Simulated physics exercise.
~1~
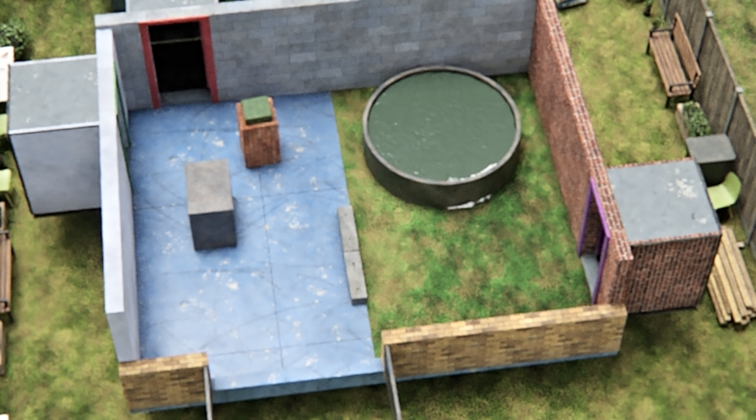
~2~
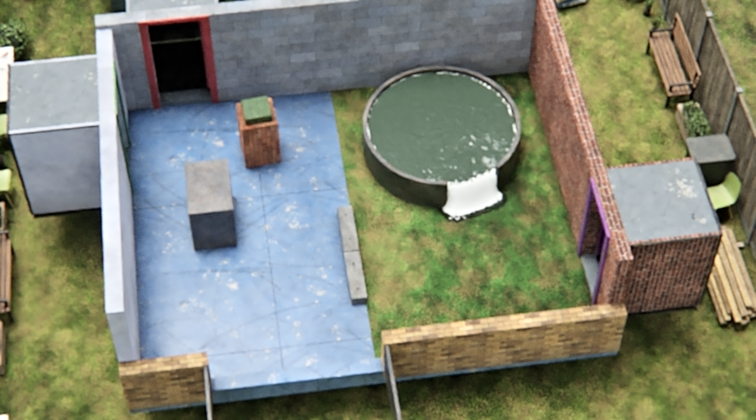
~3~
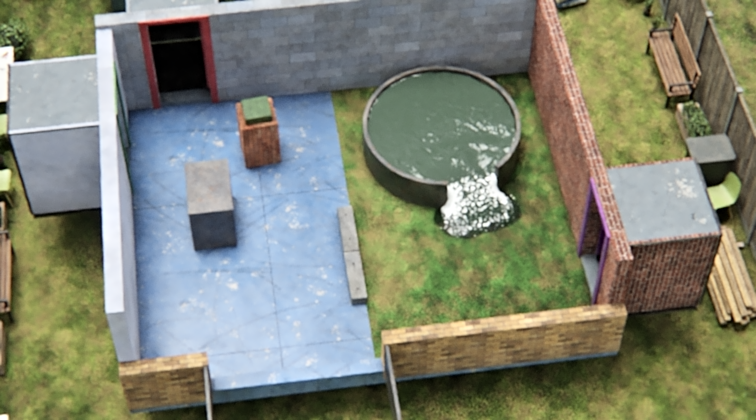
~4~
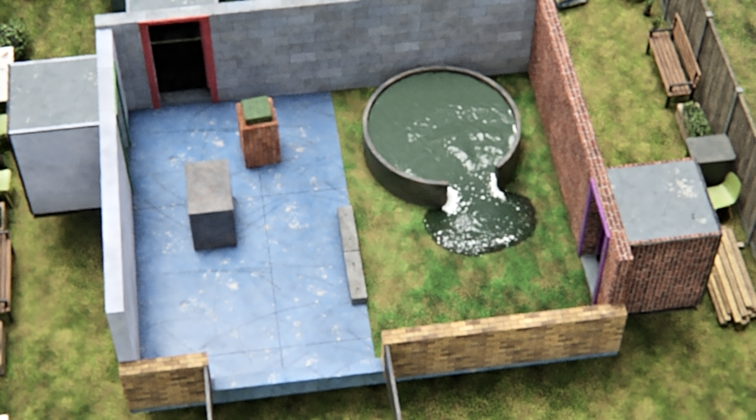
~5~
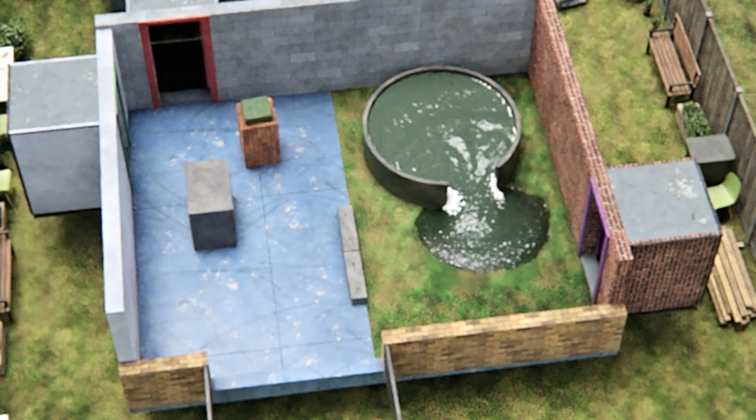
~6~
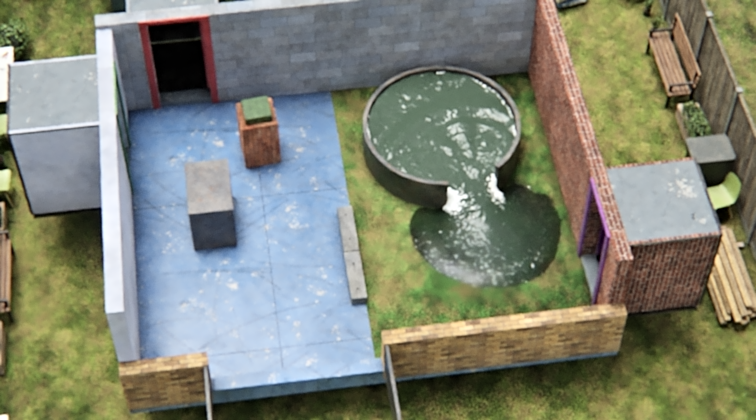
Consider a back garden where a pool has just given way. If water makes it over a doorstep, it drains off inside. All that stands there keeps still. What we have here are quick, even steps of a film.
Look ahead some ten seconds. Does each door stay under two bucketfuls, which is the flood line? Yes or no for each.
Purple door - no, it floods; green door - yes, stays under; red door - yes, stays under.
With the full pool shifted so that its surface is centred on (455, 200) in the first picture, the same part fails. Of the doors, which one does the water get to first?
First: The door marked purple.
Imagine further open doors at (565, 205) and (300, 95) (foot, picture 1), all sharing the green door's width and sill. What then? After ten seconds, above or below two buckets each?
In turn: Goes over, takes less.
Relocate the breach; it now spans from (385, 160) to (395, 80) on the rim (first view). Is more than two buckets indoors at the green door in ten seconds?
Note: Green door admits more.
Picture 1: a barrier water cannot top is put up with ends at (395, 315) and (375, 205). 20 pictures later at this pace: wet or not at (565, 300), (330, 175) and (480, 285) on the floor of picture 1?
In that order: Covered, not flooded, awash.
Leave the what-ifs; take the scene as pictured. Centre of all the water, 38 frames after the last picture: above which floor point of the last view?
The water's centre sits above (454, 217).
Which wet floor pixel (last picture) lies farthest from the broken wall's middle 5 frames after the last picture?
Somewhere near (561, 326).
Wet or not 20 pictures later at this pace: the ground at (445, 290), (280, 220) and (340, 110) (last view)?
Point by point: Inundated, not yet wet, not yet wet.
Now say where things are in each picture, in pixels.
In the first frame, the round pool at (441, 126) is whole and still.
In the second frame, water pours out at (472, 193) and has run to (501, 195).
In the third frame, the front is at (516, 213), out from the gap at (472, 195).
In the fourth frame, water pours out at (472, 195) and has run to (522, 236).
In the fifth frame, water pours out at (472, 194) and has run to (521, 261).
In the sixth frame, water pours out at (472, 194) and has run to (532, 275).
A moment on, water covers 20 % of the floor; the purple door wet at the sill, nothing in, the green door not reached, the red door not reached.
Next, water covers 25 % of the floor; the purple door under two buckets in, the green door not reached, the red door not reached.
Then, water covers 35 % of the floor; the purple door over two buckets in, the green door not reached, the red door not reached.
Later, water covers 55 % of the floor; the purple door far over two buckets in, the green door not reached, the red door not reached.
In the end, water covers 75 % of the floor; the purple door far over two buckets in, the green door not reached, the red door not reached.
